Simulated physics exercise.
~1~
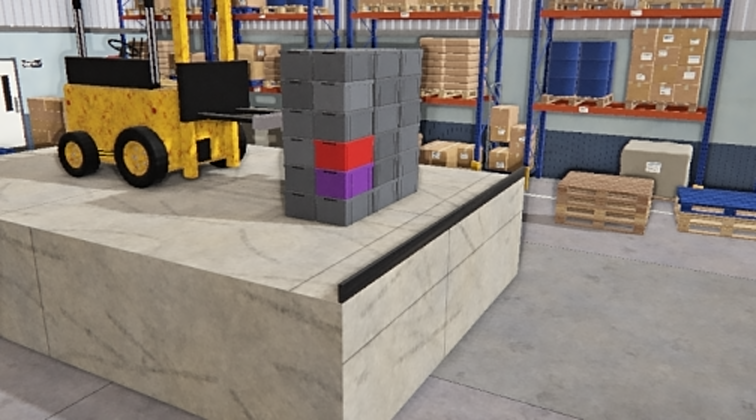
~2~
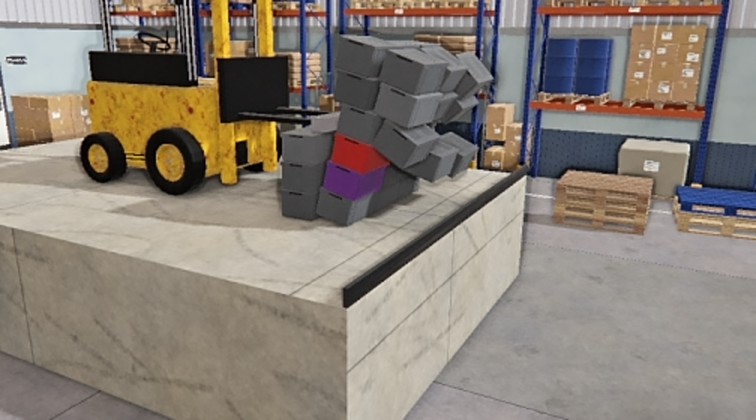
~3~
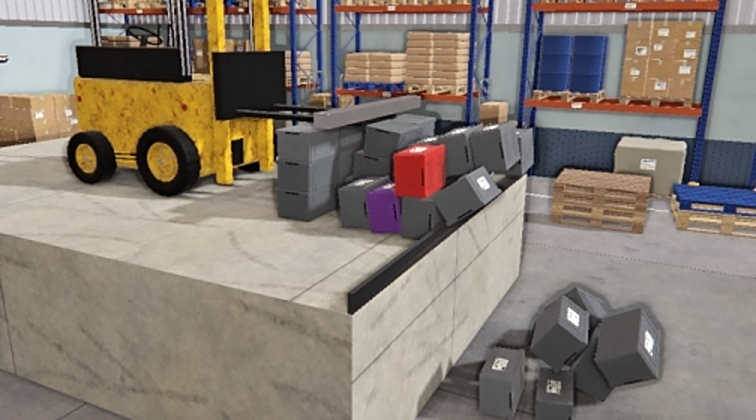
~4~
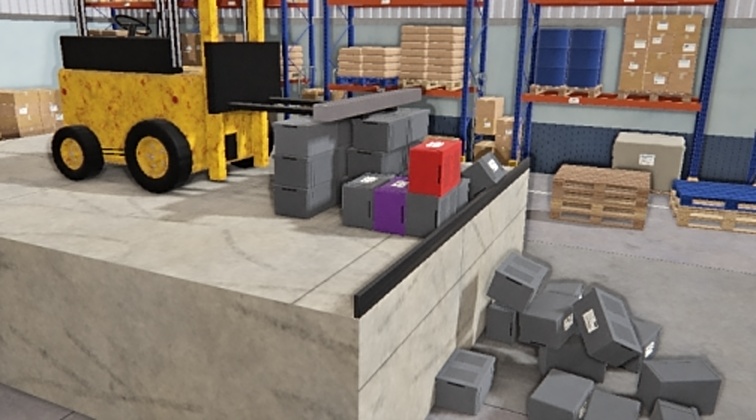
Yellow forklift pushing a beam into stacked grey totes, toppling many over the deck edge while the red and purple ones stay up.
